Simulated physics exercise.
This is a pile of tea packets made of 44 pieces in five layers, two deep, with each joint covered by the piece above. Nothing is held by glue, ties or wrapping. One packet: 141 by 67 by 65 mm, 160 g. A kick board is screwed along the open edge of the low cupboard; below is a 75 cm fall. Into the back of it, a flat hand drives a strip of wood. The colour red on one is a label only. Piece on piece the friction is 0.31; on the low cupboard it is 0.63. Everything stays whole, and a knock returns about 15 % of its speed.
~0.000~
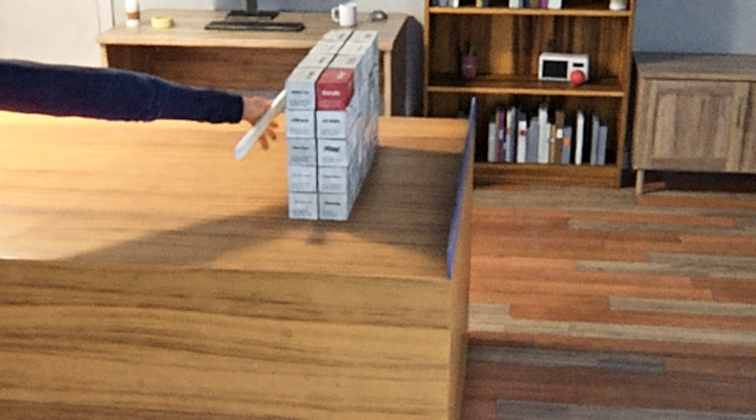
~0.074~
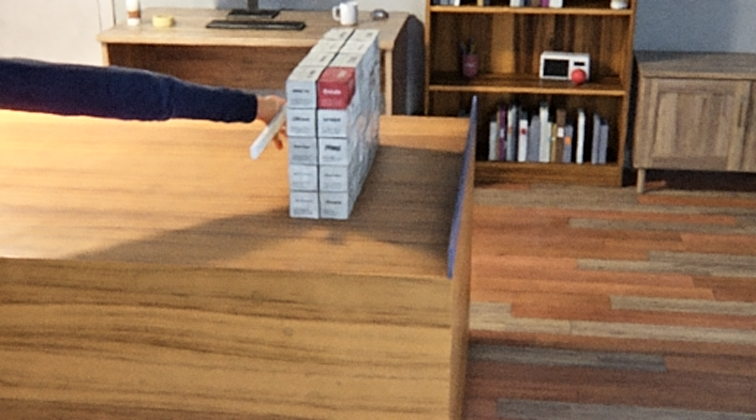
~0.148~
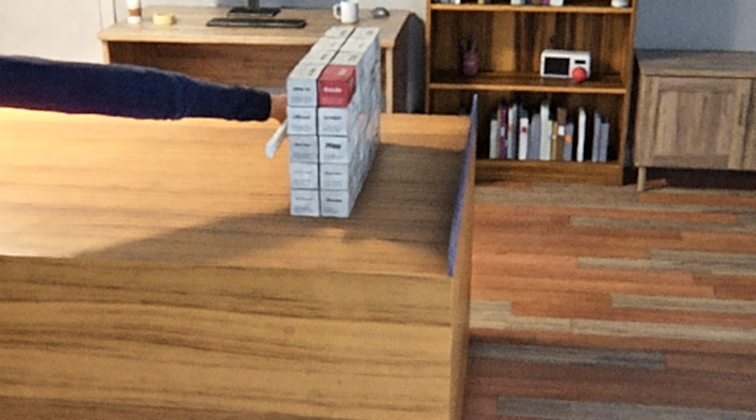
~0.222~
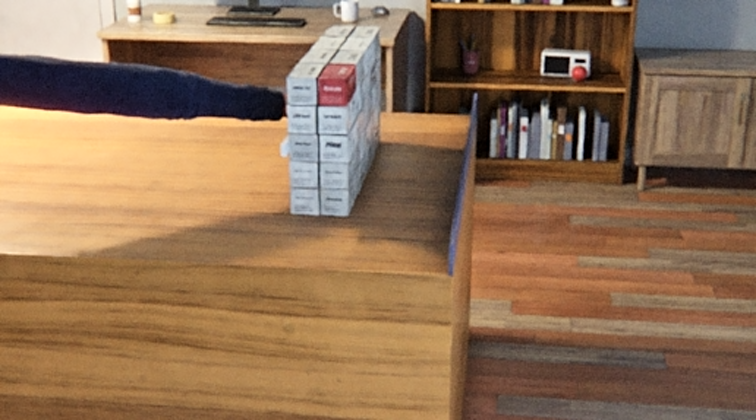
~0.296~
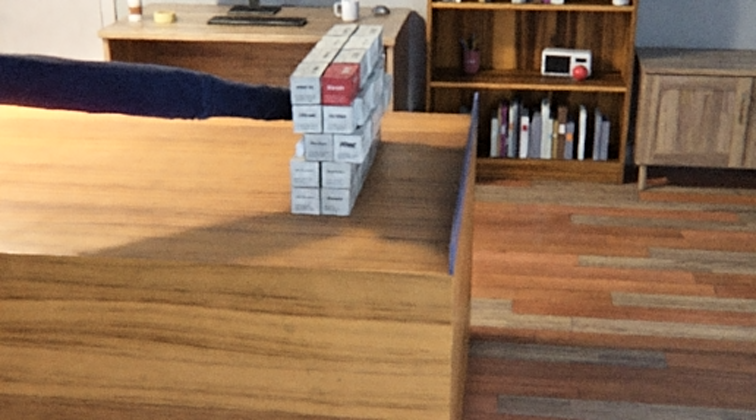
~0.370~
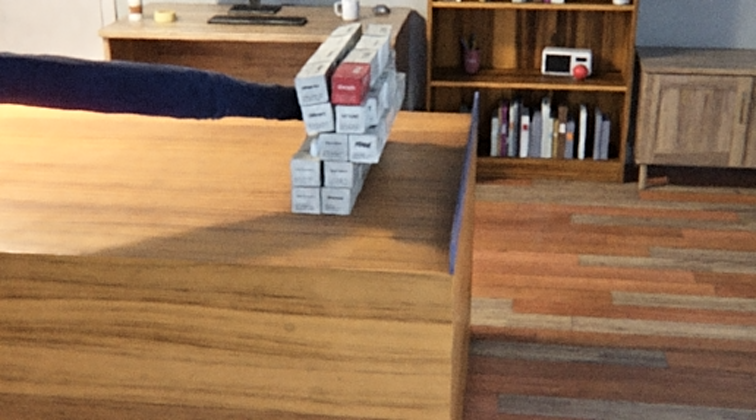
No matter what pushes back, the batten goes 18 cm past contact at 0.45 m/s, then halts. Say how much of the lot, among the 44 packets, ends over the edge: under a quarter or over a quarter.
The share ending over the edge is fewer than one in four.
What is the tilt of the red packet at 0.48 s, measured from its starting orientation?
Around 5° from its start.
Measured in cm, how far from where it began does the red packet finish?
Red - moved 152 cm.
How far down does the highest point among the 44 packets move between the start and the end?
Around 13 centimetres.
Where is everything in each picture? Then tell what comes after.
In the first picture (we follow the side turned to the camera), batten (238, 154) 10 cm from the stack; red packet (331, 97); no piece has moved.
In the second picture, batten (253, 153) 7 cm from the stack; red packet (332, 95).
In the third picture, batten (269, 152) 32 mm from the stack; red packet (333, 93).
In the fourth picture, batten (283, 151) 1 mm in; red packet (333, 92).
In the fifth picture, batten (299, 151) 34 mm in; red packet (336, 91) displaced 7 mm; steepest lean 4°, the packet at (350, 55); 26 stirred so far.
In the sixth picture, batten (313, 151) 7 cm in; red packet (347, 91) displaced 30 mm; steepest lean 10°, the packet at (325, 55); 32 stirred so far.
Around 0.48 s, none of the 44 packets over the edge, 36 disturbed; red packet tipped 7°.
Around 0.62 s, none of the 44 packets over the edge, 35 disturbed; red packet tipped 20°, 8 cm lower.
Around 1.10 s, 5 of the 44 packets over the edge; red packet on its side.
Finally (1.5 s), 6 of the 44 packets over the edge; red packet upside down. That is 14 per cent.
